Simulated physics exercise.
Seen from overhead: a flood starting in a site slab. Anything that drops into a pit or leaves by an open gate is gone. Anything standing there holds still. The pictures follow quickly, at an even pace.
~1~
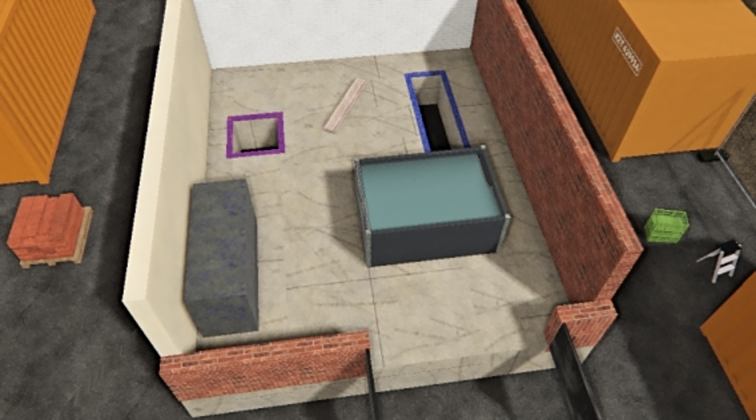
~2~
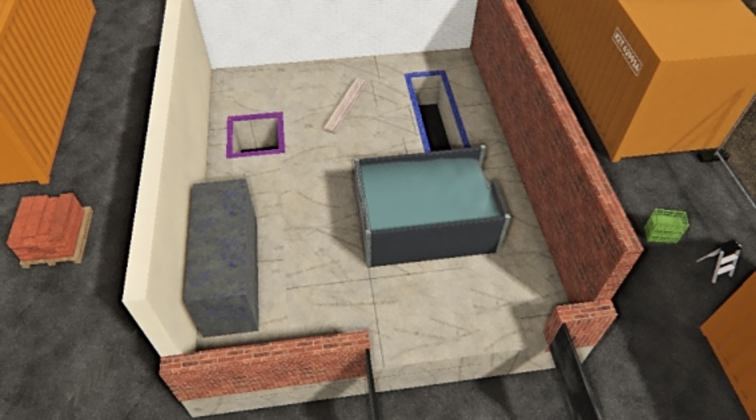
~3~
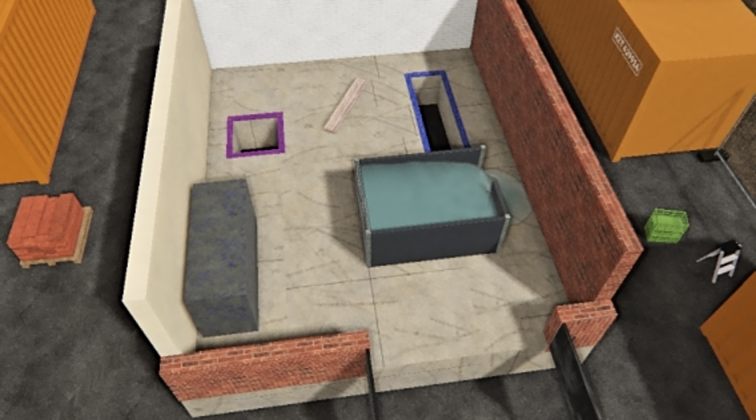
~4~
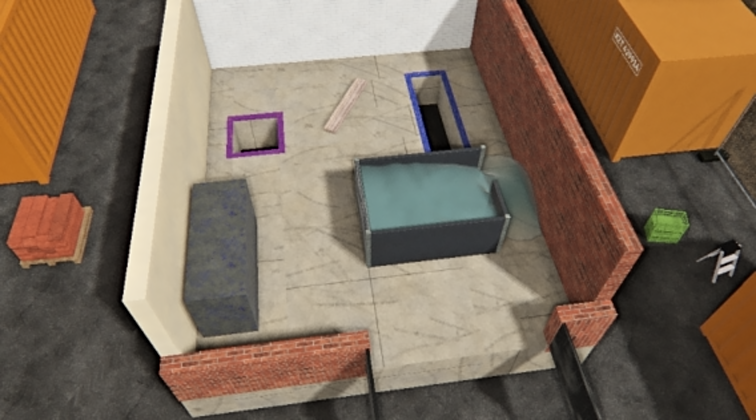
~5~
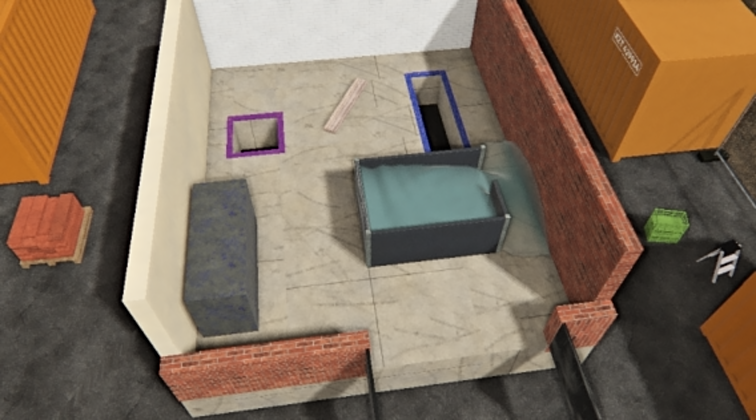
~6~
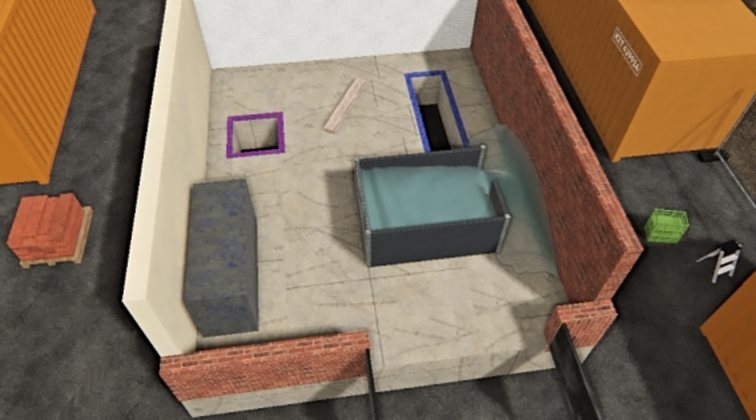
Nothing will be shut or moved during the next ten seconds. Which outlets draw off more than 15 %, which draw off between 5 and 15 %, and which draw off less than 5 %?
It goes like this: The gate draws off more than 15 %; the purple pit draws off less than 5 %; the blue pit draws off more than 15 %.
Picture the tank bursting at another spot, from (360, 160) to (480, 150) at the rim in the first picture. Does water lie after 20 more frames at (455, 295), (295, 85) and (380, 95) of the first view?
Spot by spot: Unaffected, then soaked through, then soaked through.
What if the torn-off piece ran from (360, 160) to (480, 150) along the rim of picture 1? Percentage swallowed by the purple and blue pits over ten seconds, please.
Purple takes 15 in a hundred, blue takes 55 in a hundred.
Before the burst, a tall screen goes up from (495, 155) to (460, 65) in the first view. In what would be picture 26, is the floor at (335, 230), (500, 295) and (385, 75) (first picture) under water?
Going one after another, I'd say kept clear of the flood, then reached by the flood, then reached by the flood.
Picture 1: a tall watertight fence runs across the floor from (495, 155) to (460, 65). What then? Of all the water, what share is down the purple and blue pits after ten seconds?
Shares in percent - purple: 10; blue: 12.
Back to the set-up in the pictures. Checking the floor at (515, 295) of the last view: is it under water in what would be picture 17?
Result recorded: Waterlogged.
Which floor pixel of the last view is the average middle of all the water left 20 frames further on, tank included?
That puts it at around (452, 195).
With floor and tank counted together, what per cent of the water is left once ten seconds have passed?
44 %.
A moment on, water covers 20 % of the floor; the gate 0 %, the purple pit 0 %, the blue pit 1 %.
Next, water covers 25 % of the floor; the gate 4 %, the purple pit 0 %, the blue pit 7 %.
Then, water covers 35 % of the floor; the gate 11 %, the purple pit 0 %, the blue pit 13 %.
Later, water covers 60 % of the floor; the gate 20 %, the purple pit 0 %, the blue pit 21 %.
In the end, water covers 75 % of the floor; the gate 26 %, the purple pit 3 %, the blue pit 27 %.
